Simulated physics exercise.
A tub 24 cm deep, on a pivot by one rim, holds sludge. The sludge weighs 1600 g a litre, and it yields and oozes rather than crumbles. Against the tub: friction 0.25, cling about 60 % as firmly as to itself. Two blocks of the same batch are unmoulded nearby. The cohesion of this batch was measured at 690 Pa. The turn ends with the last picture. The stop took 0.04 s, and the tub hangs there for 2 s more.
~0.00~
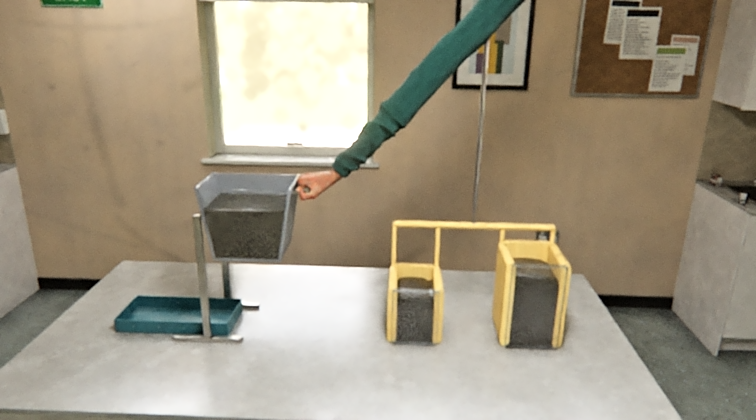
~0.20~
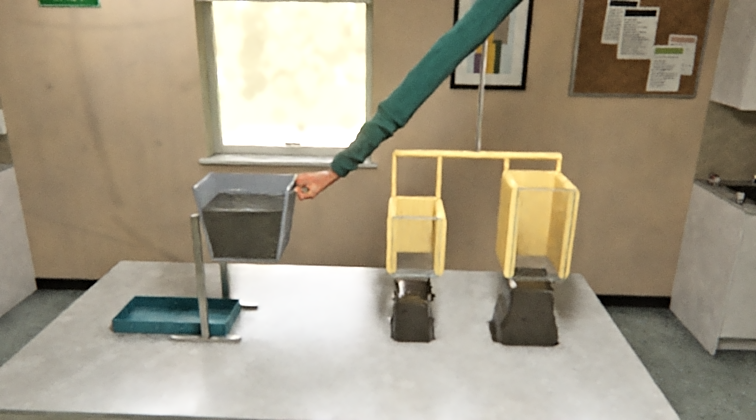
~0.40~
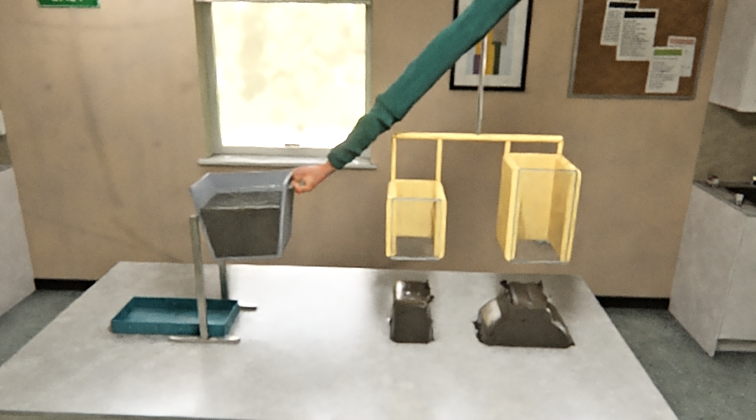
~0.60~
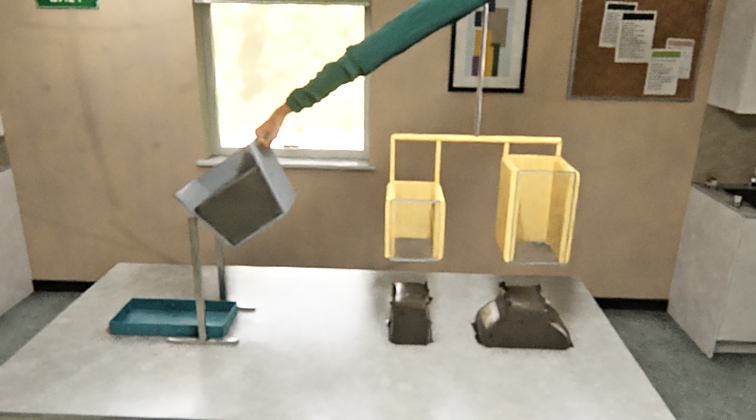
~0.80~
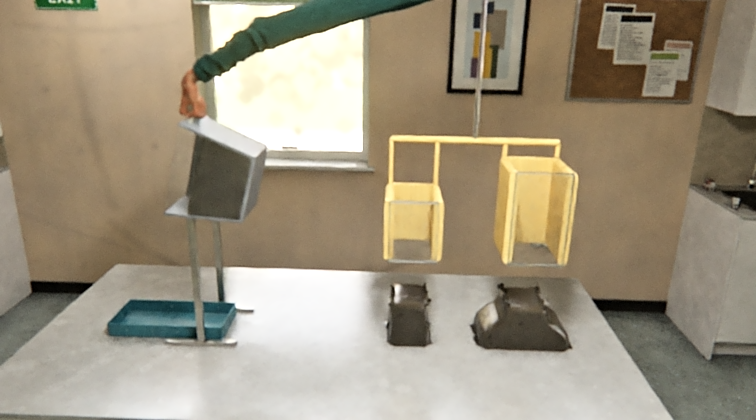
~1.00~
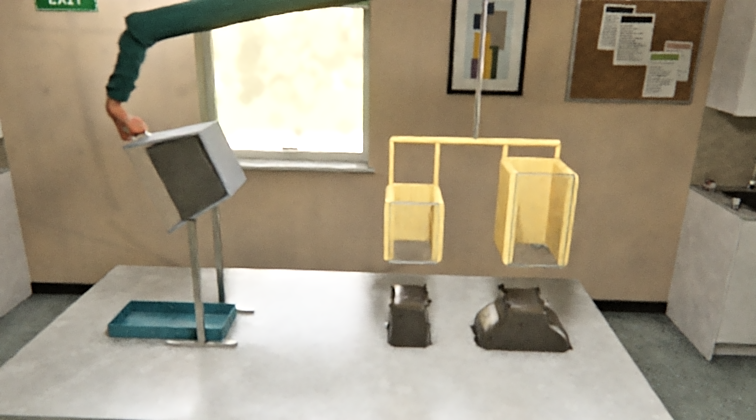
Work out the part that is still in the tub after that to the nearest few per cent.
The part that is still in the tub after that is near 0 %.
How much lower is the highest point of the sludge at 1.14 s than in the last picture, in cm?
Some 10 cm.
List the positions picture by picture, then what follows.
Handle-side rim at (288, 191), tilt 0 degrees; top of the sludge at (204, 210); blocks stand 17 cm, 26 cm (left to right), in the first frame.
Handle-side rim at (286, 191), tilt 0 degrees; top of the sludge at (202, 210); blocks stand 16 cm, 22 cm (left to right), in the second frame.
Handle-side rim at (282, 185), tilt 4 degrees; top of the sludge at (275, 207); blocks stand 16 cm, 17 cm (left to right), in the third frame.
Handle-side rim at (247, 145), tilt 35 degrees; top of the sludge at (255, 169); blocks stand 16 cm, 17 cm (left to right), in the fourth frame.
Handle-side rim at (179, 126), tilt 76 degrees; top of the sludge at (201, 139); blocks stand 16 cm, 17 cm (left to right), in the fifth frame.
Handle-side rim at (125, 149), tilt 112 degrees; top of the sludge at (193, 138); blocks stand 16 cm, 17 cm (left to right), in the sixth frame.
After 1.14 s, the tub is at 112 degrees and holds 68 %.
After 1.31 s, the tub is at 112 degrees and holds 0 %.
After 1.48 s, the tub is at 112 degrees and holds 0 %.
After 1.65 s, the tub is at 112 degrees and holds 0 %.
After 3.00 s, at the end, the tub is at 112 degrees and holds 0 %.
